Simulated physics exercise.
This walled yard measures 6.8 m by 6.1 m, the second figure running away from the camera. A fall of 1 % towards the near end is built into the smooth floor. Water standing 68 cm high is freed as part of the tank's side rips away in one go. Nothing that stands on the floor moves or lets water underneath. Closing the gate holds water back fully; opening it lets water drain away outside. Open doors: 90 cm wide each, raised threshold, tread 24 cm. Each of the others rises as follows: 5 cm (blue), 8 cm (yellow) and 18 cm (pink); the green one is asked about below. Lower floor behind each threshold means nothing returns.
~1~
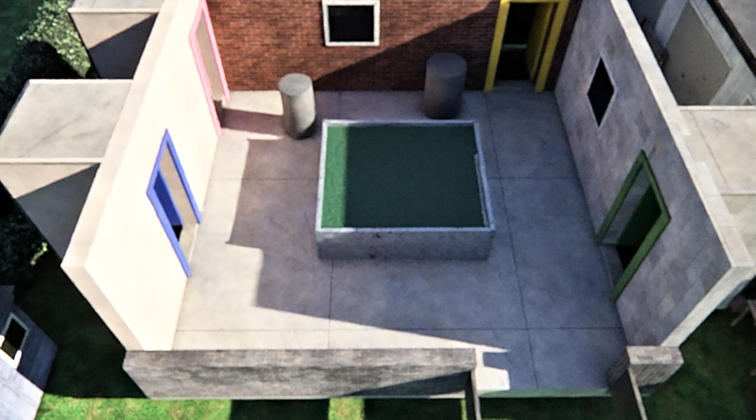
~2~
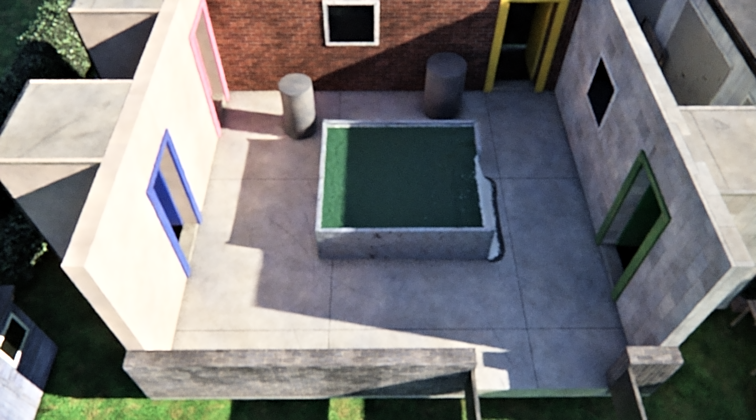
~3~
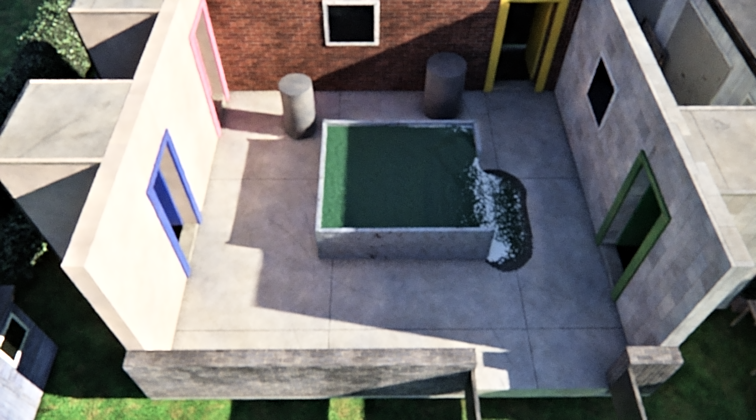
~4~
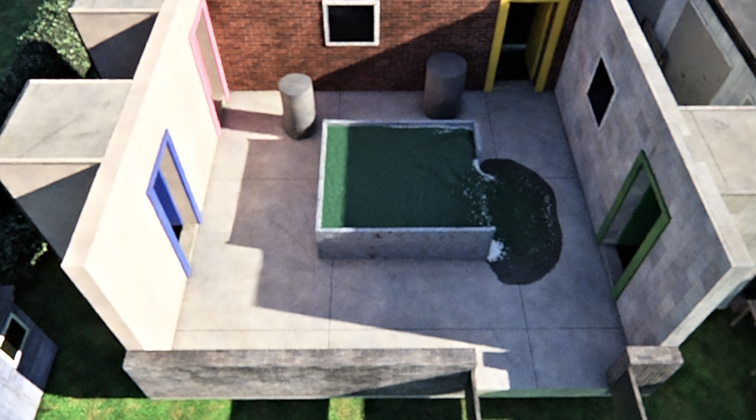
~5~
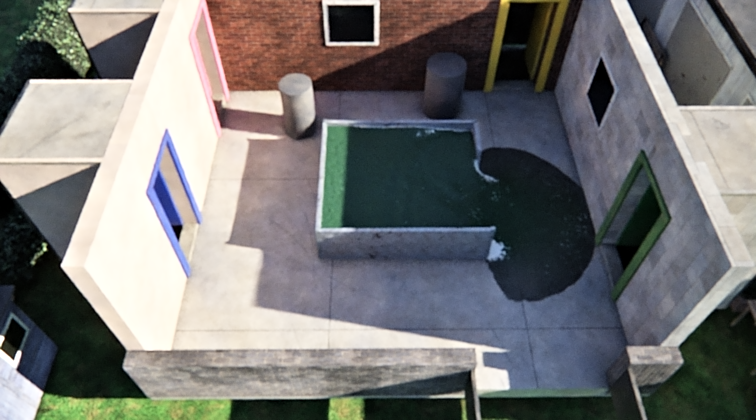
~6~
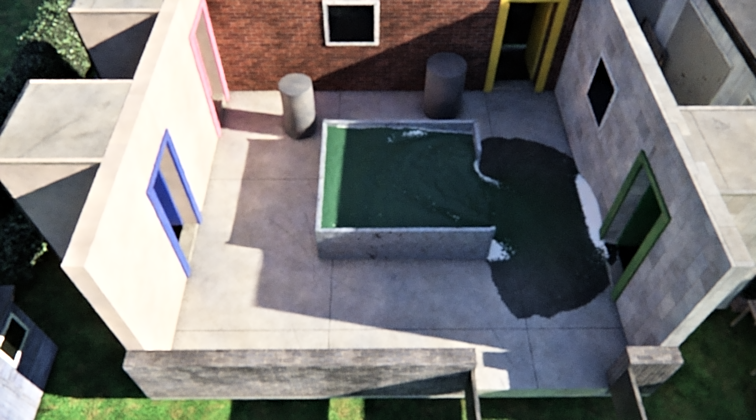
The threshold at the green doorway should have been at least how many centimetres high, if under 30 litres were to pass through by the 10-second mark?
At least some 34 cm.
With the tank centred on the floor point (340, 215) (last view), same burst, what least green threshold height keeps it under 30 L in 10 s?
Roughly 30 centimetres.
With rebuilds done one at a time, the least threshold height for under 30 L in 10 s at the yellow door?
At the yellow door it takes roughly 20 centimetres.
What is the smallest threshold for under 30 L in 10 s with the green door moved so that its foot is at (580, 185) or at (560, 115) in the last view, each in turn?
About 33 and 11.5 cm.
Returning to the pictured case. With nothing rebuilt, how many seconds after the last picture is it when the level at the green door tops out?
Crest at t of about 1.6 s.
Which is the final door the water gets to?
Blue, last of all.
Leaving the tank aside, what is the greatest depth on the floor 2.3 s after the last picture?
Around 44 centimetres.
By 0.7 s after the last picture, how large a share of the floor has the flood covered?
Wet: Close to 20 %.
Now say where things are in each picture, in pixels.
The tank at (402, 175) is whole and still, 68 cm deep; the green door at (627, 233) is dry, in the first frame.
The front is at (500, 248), 0.3 m from the gap at (480, 206); 0.4 m2 of floor is wet, 68 cm left at the back, in the second frame.
The front is at (522, 200), 0.8 m from the gap at (479, 208); 1.4 m2 of floor is wet, 68 cm left at the back, in the third frame.
The gap is at (479, 209), the front 1.3 m out at (555, 224); the back of the tank holds 68 cm, in the fourth frame.
The gap is at (479, 209), the front 1.9 m out at (588, 218); the back of the tank holds 68 cm, in the fifth frame.
Water pours out at (479, 209) and has run 2.1 m, to (612, 257); about 7 cm deep outside, 68 cm at the back; water is at the green door at (627, 233), in the sixth frame.
Then, 0.7 s after the last picture water covers 20 % of the floor, deepest (48 cm) near (585, 221); 31 cm at the green door, 63 litres in over its 8 cm threshold.
Then, 2.3 s after the last picture water covers 35 % of the floor, deepest (44 cm) near (624, 360); 28 cm at the green door, 345 litres in over its 8 cm threshold.
Then, 9.3 s after the last picture water covers 90 % of the floor, deepest (14 cm) near (628, 371); 10 cm at the green door, 594 litres in over its 8 cm threshold.
At the green door as built, the water peaked near 32 cm, 1.5 s after the last picture.
Run again over the same 10 s with other heights there, 62 litres in over 29.5 cm, 5 litres over 40 cm. The limit of 30 litres is kept from about 34 cm up.
